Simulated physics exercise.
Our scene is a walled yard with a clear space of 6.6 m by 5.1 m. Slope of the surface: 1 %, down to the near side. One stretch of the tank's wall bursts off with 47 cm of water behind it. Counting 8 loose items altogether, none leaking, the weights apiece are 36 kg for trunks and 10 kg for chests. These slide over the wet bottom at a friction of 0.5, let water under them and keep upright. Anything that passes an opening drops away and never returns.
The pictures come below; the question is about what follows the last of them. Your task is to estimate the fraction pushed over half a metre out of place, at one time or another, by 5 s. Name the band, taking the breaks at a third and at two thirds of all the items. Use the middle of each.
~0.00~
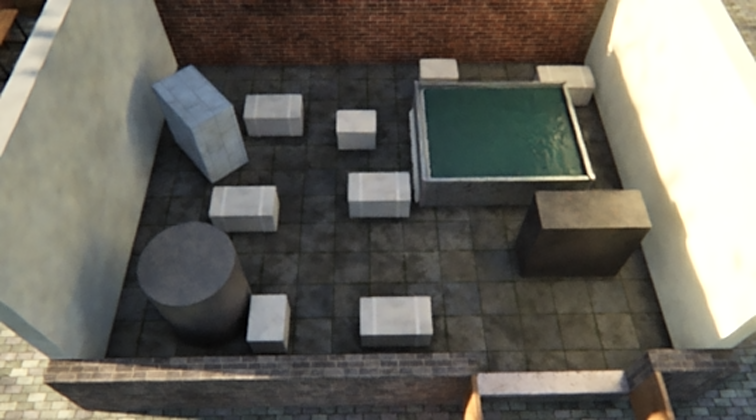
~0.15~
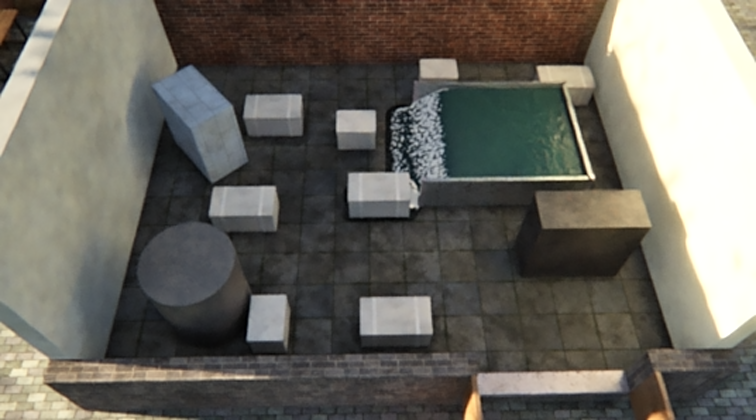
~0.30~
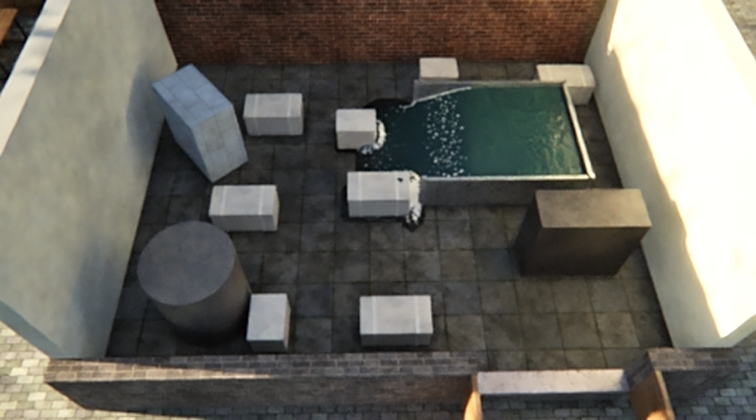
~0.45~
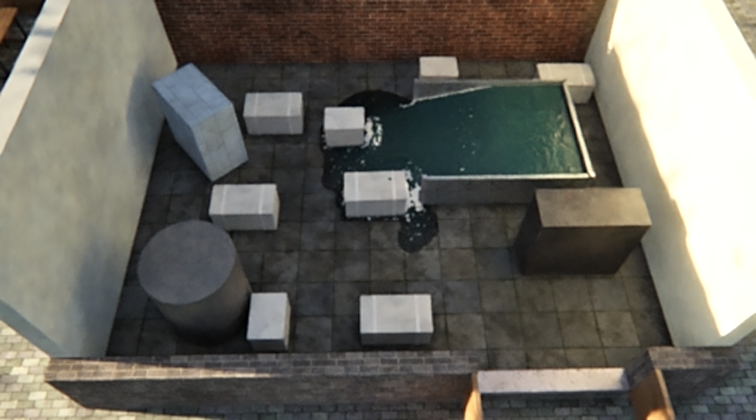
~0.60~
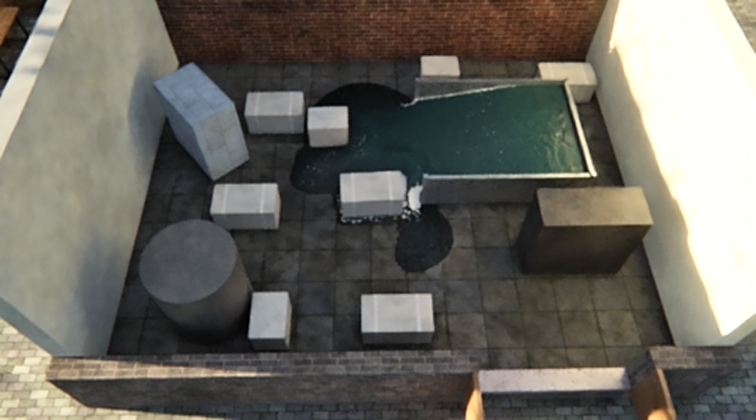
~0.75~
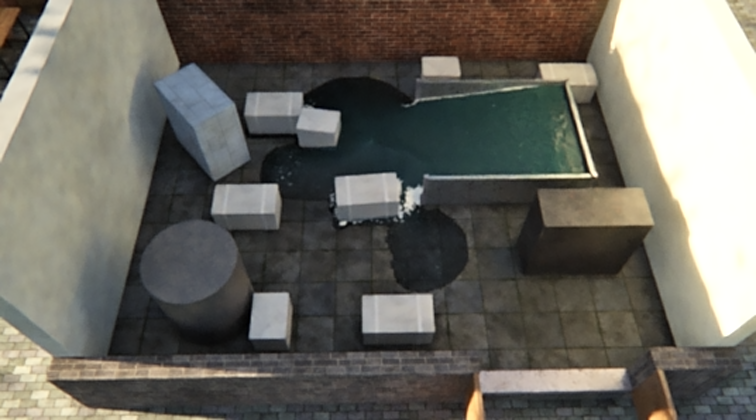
The answer is the middle band, one to two thirds.
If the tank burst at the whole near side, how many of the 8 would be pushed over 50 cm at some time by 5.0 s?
In that case the number is 1.
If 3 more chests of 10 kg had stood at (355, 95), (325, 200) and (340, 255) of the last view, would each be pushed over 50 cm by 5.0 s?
Taking them one by one: It goes beyond, then it goes beyond, then it stays within.
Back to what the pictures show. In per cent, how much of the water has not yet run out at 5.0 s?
Around 100 % of the water.
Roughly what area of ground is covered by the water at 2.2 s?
Wet area: Approx. 18 m2.
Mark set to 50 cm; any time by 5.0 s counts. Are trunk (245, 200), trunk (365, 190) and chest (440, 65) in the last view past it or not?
Beyond the mark, beyond the mark, within the mark.
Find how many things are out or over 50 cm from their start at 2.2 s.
The number I get is 3.
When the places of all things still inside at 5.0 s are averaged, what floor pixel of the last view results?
About (334, 208).
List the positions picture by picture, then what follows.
A chest at (356, 121), on the bottom; a trunk at (379, 186), on the bottom; water covers 3.6 m2; 0 of 8 have shifted, in the first frame.
A chest at (356, 121) rests on the ground; a trunk at (379, 186) rests on the ground; water covers 4.4 m2; 0 of 8 have shifted, in the second frame.
A chest at (356, 120), on the bottom; a trunk at (379, 186), on the bottom; water covers 5.1 m2; 0 of 8 have shifted, in the third frame.
A chest at (344, 118) rests on the ground, 17 cm from its start; a trunk at (375, 185) rests on the ground, 6 cm from its start; 6.1 m2 under water; 2 of 8 have shifted, in the fourth frame.
A chest at (328, 118) rests on the ground, 42 cm from its start; a trunk at (372, 186), on the bottom, 12 cm from its start; water covers 7.3 m2; 2 of 8 have shifted, in the fifth frame.
A chest at (318, 120) rests on the ground, 56 cm from its start; a trunk at (367, 189) rests on the ground, 20 cm from its start; 8.6 m2 under water; 2 of 8 have shifted, in the sixth frame.
After 1.1 s 1 of 8 are over 50 cm from their spots; 1 afloat.
After 2.2 s 3 of 8 are over 50 cm from their spots; 1 afloat.
After 3.5 s 4 of 8 are over 50 cm from their spots; 1 afloat.
After 5.0 s 4 of 8 are over 50 cm from their spots, and 4 have been at some point; 3 afloat.
